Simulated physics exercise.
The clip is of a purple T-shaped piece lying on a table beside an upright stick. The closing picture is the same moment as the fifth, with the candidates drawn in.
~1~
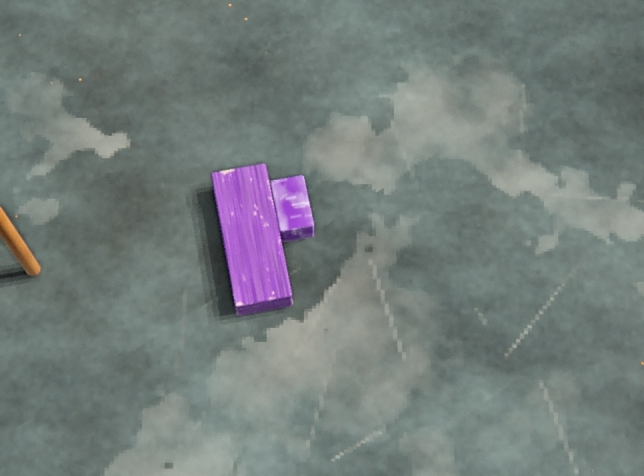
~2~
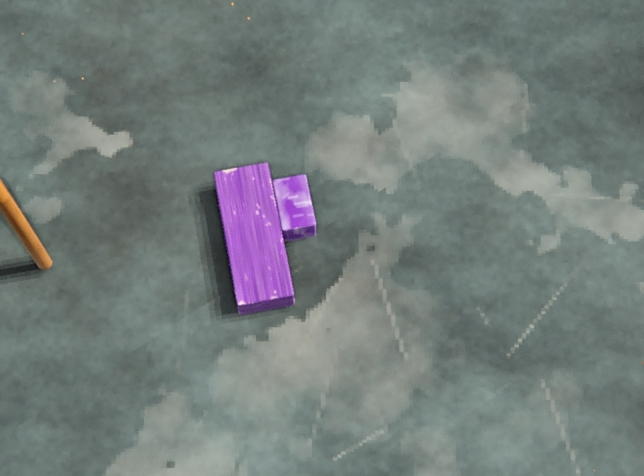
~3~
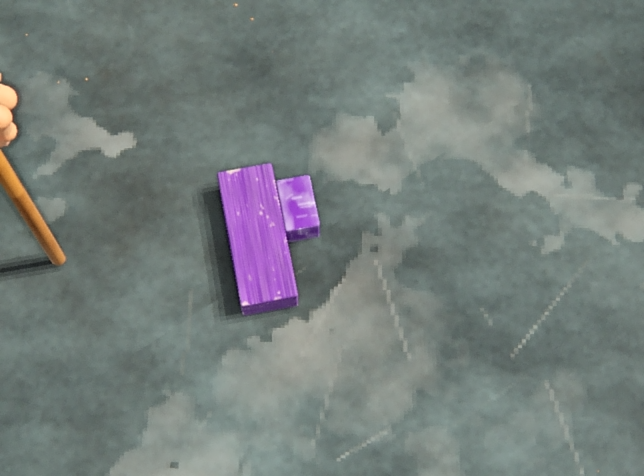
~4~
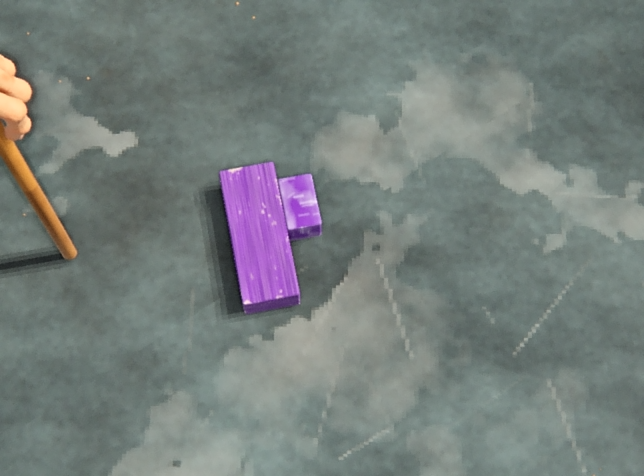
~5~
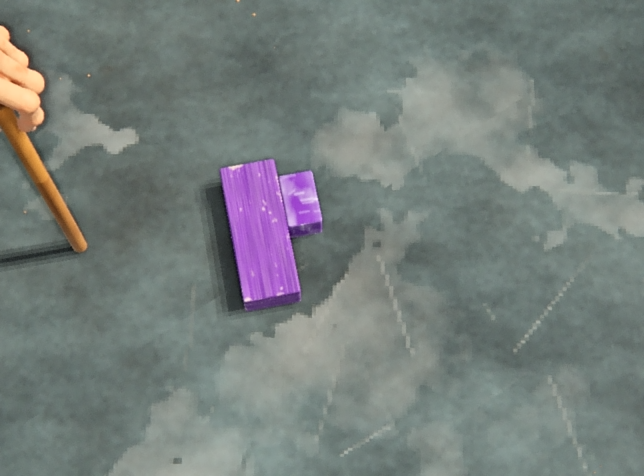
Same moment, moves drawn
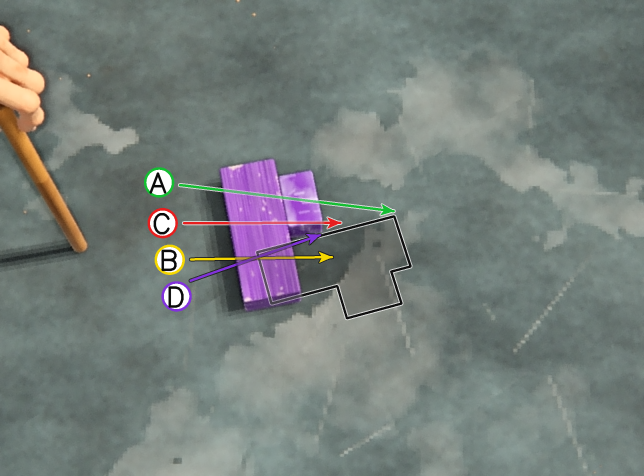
A hand came in from the left holding an orange-brown stick, moving it steadily right toward a purple T-shaped piece on a cloudy gray-green table, while the piece barely shifted.
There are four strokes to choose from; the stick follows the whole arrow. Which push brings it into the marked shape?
The stick should follow A.
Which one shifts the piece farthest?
Stroke C.
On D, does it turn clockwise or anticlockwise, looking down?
It turns anticlockwise.
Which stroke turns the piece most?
Stroke A.
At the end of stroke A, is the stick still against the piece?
Yes.
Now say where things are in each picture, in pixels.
The first picture shows purple T-shaped piece (251, 233).
The second picture shows purple T-shaped piece (253, 232).
The third picture shows purple T-shaped piece (257, 233).
The fourth picture shows purple T-shaped piece (259, 231).
The fifth picture shows purple T-shaped piece (259, 229).
On the marked copy, A from (180, 185) to (394, 211); B from (191, 259) to (332, 257); C from (184, 223) to (340, 223); D from (191, 281) to (320, 235).
Following A. Soon after the start, foot of the stick (258, 195), piece (280, 228).
Later, foot of the stick (335, 205), piece (322, 241).
In the end, foot of the stick (394, 212), piece (334, 250); it fills the outline.
As for the rest, B leaves the piece out of the outline, at (326, 207); C leaves the piece out of the outline, at (359, 242); D leaves the piece out of the outline, at (330, 191).
